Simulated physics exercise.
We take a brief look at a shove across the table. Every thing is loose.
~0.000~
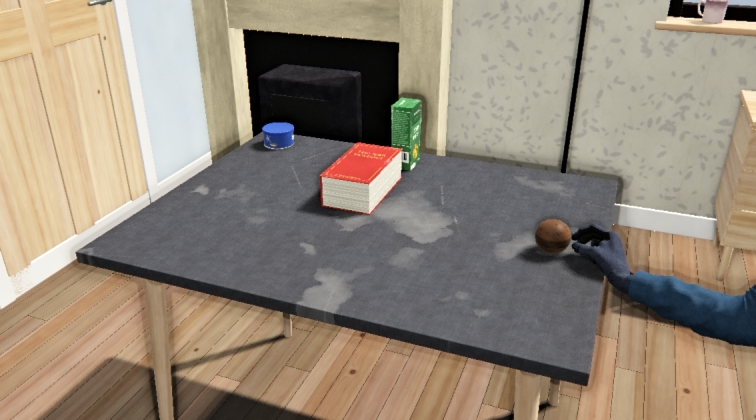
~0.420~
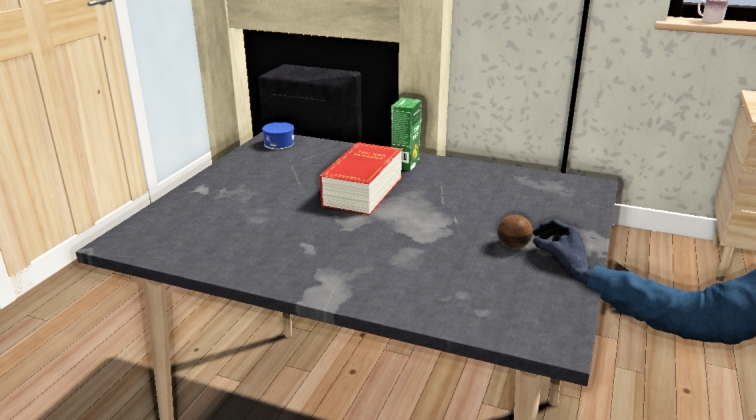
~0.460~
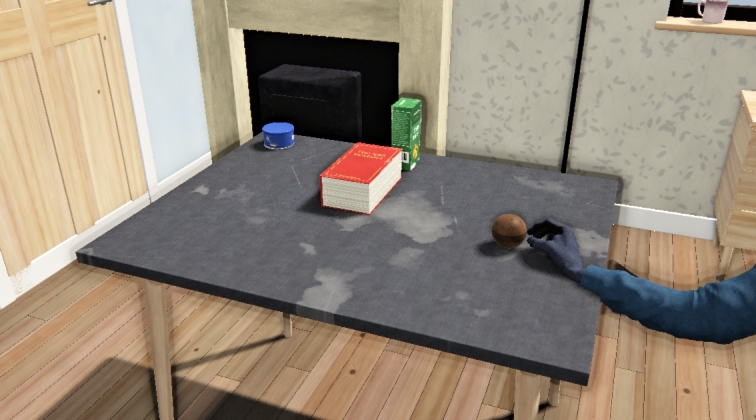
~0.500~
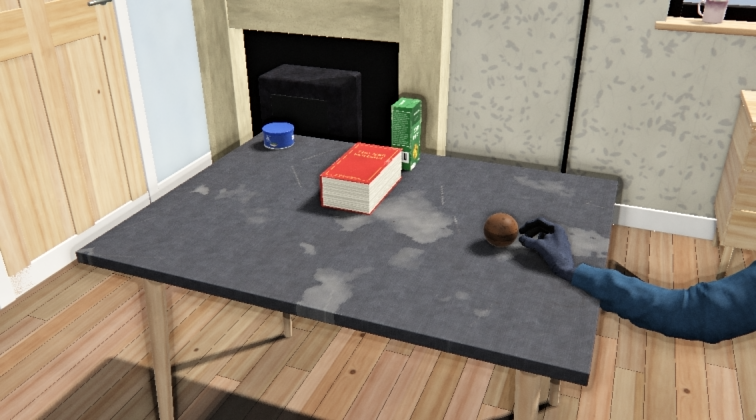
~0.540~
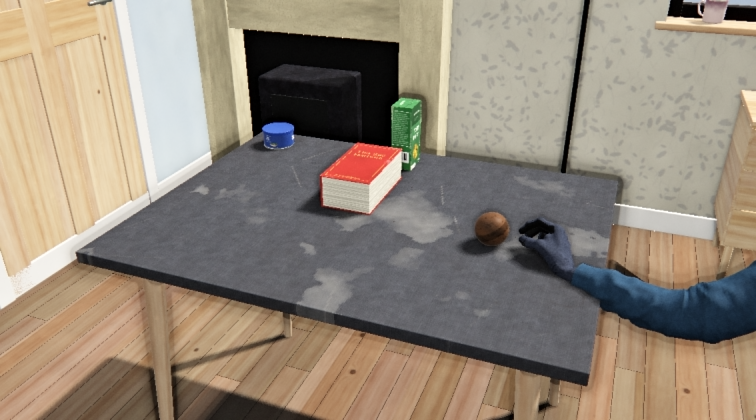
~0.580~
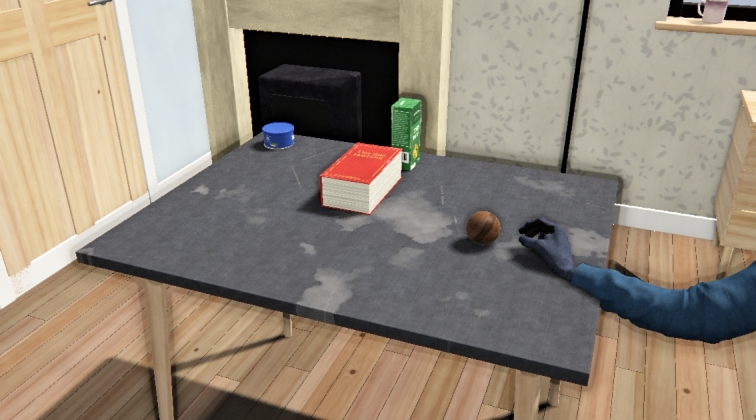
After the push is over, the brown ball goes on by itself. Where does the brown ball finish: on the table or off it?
On the table.
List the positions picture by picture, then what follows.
In the first frame, under the hand; brown ball (553, 236).
In the second frame, under the hand; brown ball (515, 232).
In the third frame, under the hand; brown ball (509, 231).
In the fourth frame, brown ball (501, 230).
In the fifth frame, brown ball (492, 229) moved a little.
In the sixth frame, brown ball (483, 228) moved a little.
By 0.78 s, brown ball moved well along near (445, 224).
By 1.08 s, brown ball moved well along near (403, 218).
When it is over (2.0 s), moved from the start, brown ball. End places, in pixels of the last picture, brown ball near (369, 214).
